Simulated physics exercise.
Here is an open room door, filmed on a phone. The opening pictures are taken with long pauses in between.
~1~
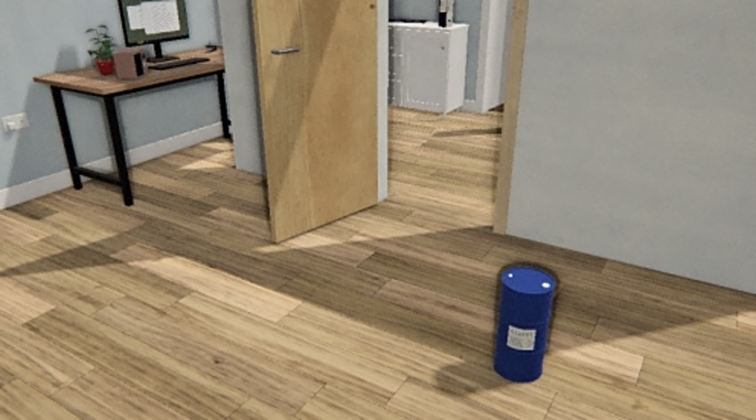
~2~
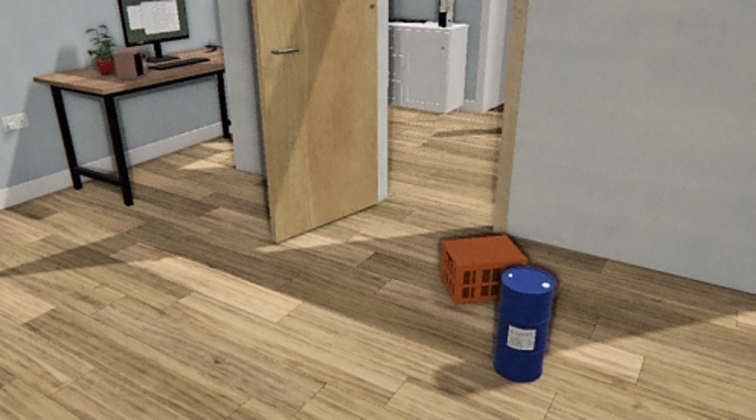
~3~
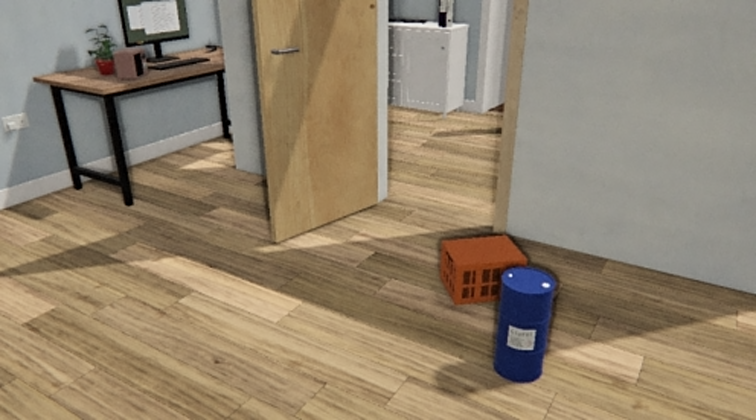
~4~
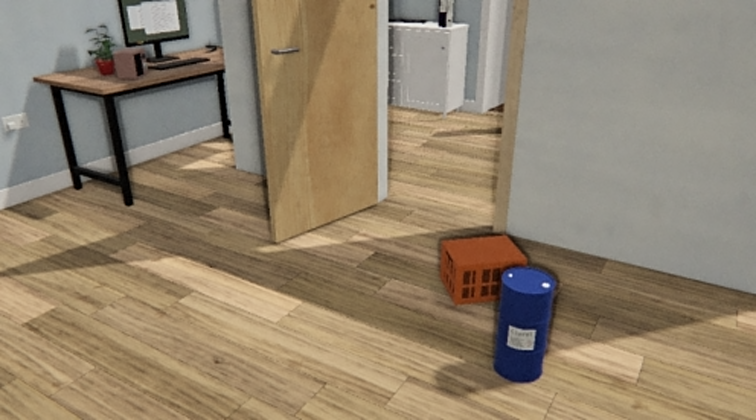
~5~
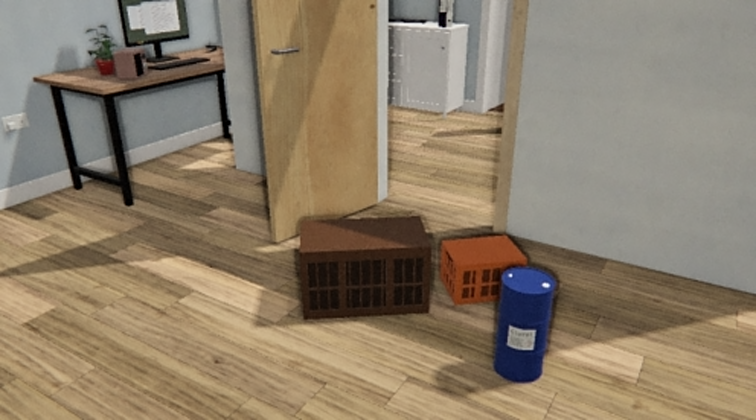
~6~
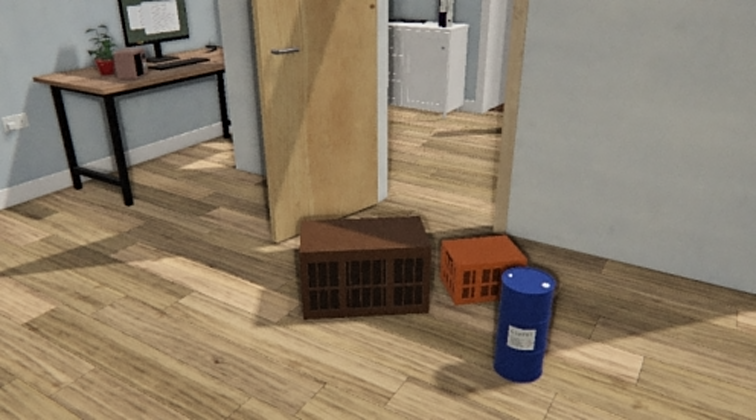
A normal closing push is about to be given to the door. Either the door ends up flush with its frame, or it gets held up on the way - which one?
It ends up flush with the frame.
Then, 0.80 s after the last picture, open by 66°.
Then, 1.20 s after the last picture, open by 31°.
At rest, open by 0°; all 3 in place. Seen from the same camera at the end, brown chest near (364, 266).
